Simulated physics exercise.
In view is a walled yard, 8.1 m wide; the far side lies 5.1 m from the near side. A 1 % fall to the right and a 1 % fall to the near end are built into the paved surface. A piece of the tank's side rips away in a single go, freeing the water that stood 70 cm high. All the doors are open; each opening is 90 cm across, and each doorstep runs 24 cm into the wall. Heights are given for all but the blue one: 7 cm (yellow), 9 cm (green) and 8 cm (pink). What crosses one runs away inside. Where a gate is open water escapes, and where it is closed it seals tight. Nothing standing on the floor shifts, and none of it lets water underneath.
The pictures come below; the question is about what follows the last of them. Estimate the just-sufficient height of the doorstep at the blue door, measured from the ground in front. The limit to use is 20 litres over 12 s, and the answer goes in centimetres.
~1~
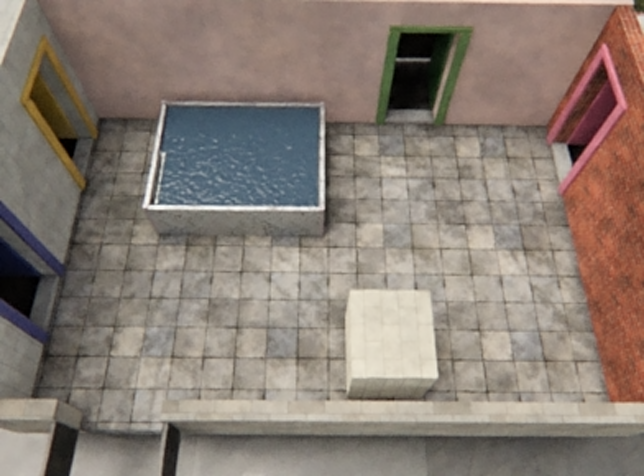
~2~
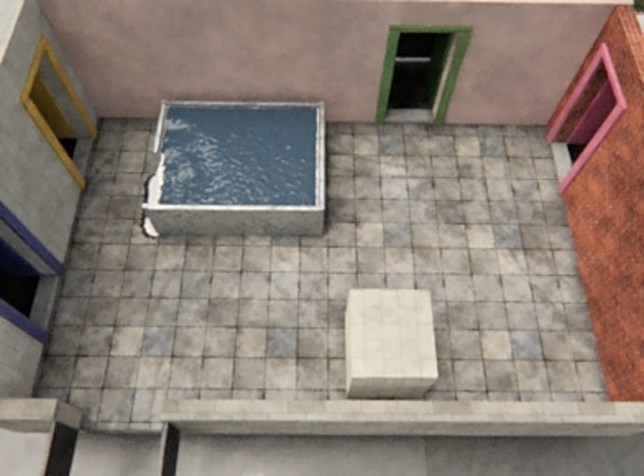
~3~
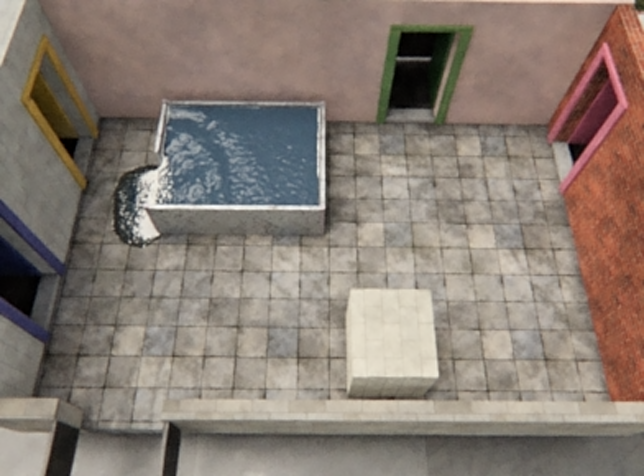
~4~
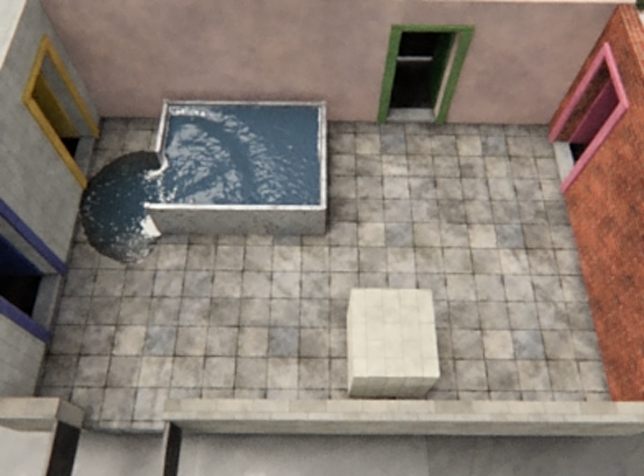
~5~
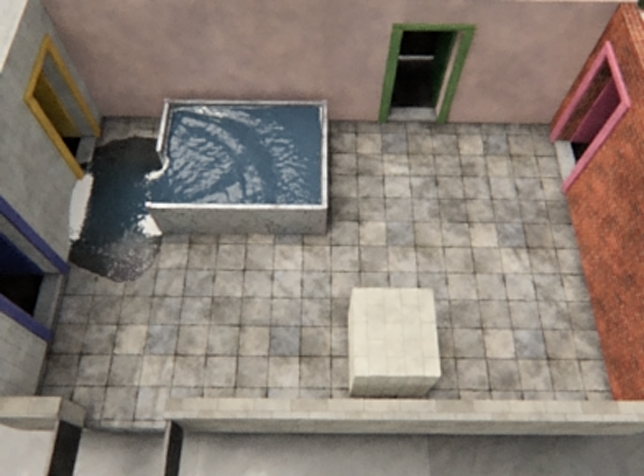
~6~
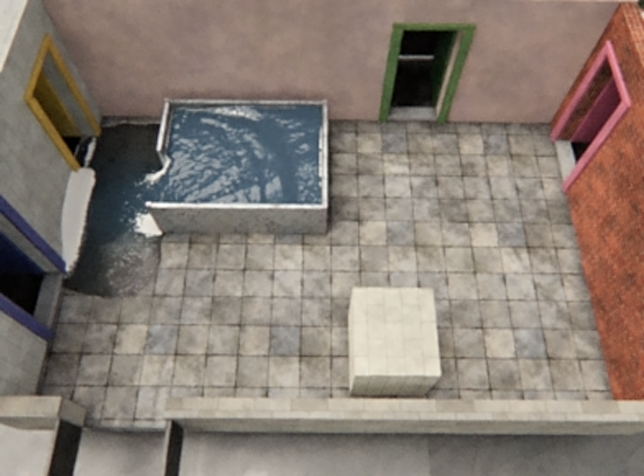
I would say 14 cm.
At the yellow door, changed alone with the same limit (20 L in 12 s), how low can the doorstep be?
Roughly 27 cm at the yellow door.
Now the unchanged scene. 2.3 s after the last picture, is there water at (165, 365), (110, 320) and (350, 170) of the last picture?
Listed order - soaked through, soaked through, unwetted.
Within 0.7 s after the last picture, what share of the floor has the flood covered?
The wet part is about 15 per cent.
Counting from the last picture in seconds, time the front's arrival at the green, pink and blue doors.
Green = 2.8 s, pink = 4.5 s, blue = 0.1 s.
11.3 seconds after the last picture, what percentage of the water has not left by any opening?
Around 64 percent is still there.
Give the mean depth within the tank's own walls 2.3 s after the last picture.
It averages near 37 cm.
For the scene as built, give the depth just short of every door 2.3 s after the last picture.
Door by door, in centimetres - yellow 19, green 0, pink 0, blue 15.
Then, 0.7 s after the last picture water covers 15 % of the floor, deepest (47 cm) near (91, 214); 18 cm at the blue door, 0 litres in over its 12 cm doorstep.
Then, 2.3 s after the last picture water covers 30 % of the floor, deepest (34 cm) near (33, 407); 15 cm at the blue door, 23 litres in over its 12 cm doorstep.
Then, 11.3 s after the last picture water covers 95 % of the floor, deepest (12 cm) near (33, 407); 7 cm at the blue door, 33 litres in over its 12 cm doorstep.
At the blue door as built, the water peaked near 19 cm, 0.9 s after the last picture.
Run again over the same 12 s with other heights there, 29 litres in over 12.5 cm, 15 litres over 15 cm. The limit of 20 litres is kept from about 14 cm up.
